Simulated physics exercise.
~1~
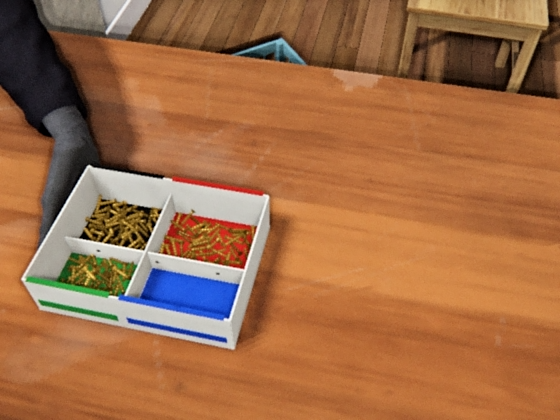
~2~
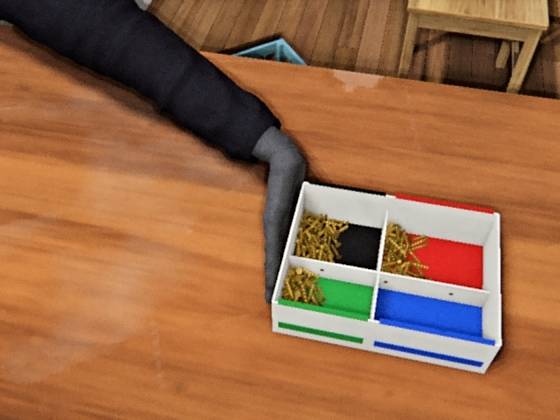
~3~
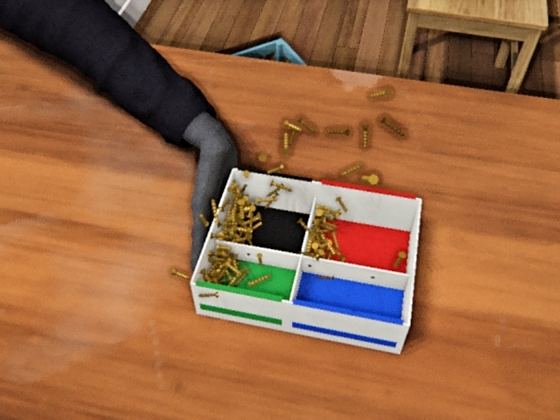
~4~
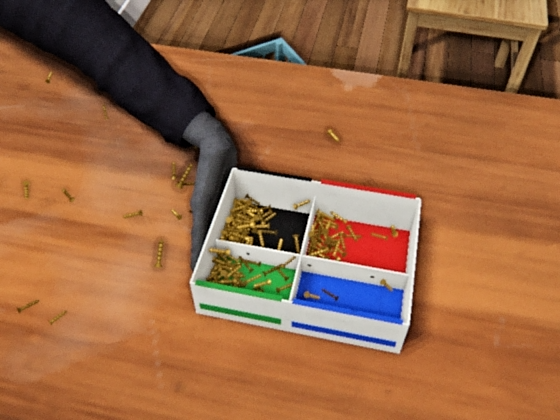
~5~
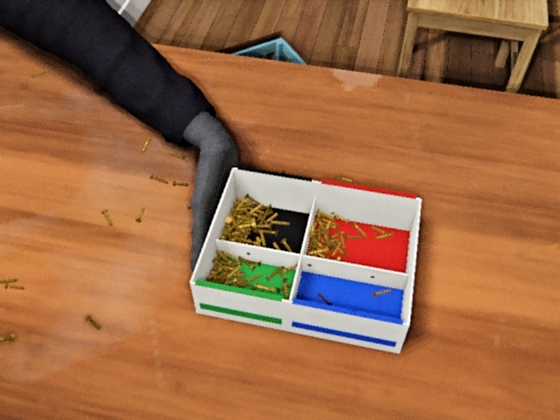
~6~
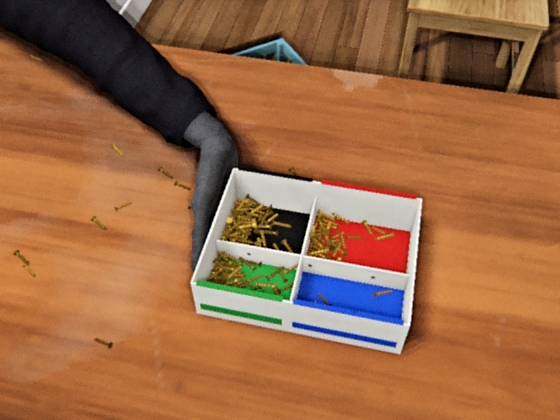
A dark-sleeved arm with a grey hand reaches from the upper left across a wooden table, seen from above, and holds the left side of a white drawer tray. The tray has four compartments, black and red at the back and green and blue at the front, with brass-coloured screws in all but the blue. The hand slides the tray right, and the screws bunch toward the left of their compartments. It then moves back left a shorter way, and screws fly up and spill out. Finally the tray rests still, with screws scattered over the table, mostly to the left, and a few in the blue compartment.
